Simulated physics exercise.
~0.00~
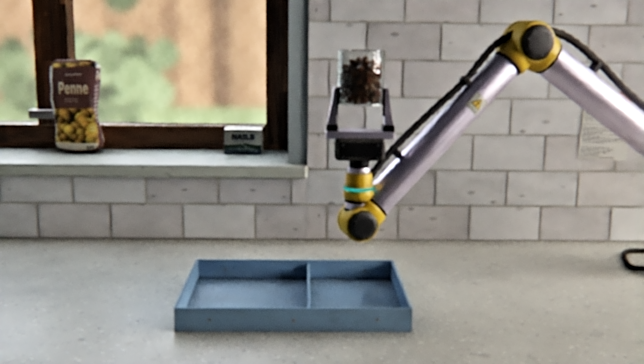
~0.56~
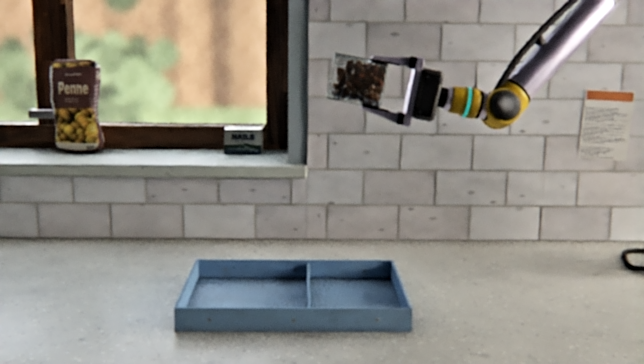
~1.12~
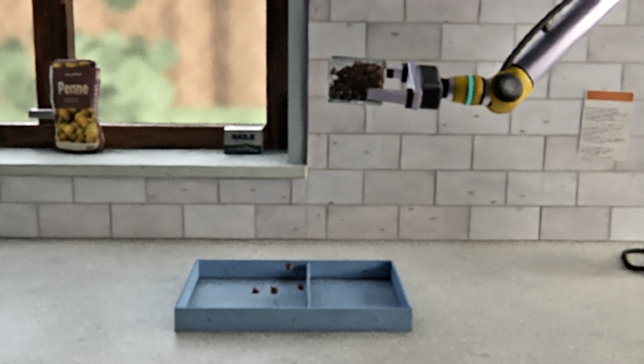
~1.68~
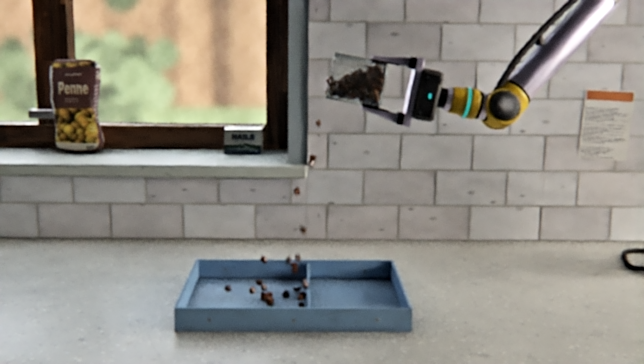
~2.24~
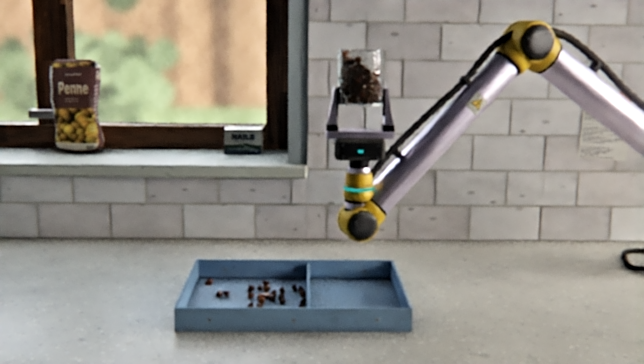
At the start, a robot arm holds a clear tumbler of dark brown pellets upright above a blue, two-part tray on a counter, near a window with a pasta packet on its sill. The arm swings its wrist so that the tumbler tips over to the left, its mouth facing the window. A few pellets drop into the left part of the tray. More fall in a thin trickle, scattering near the divider. Finally, the arm brings the tumbler upright again, with most pellets still inside and a small scattering lying in the tray's left part.
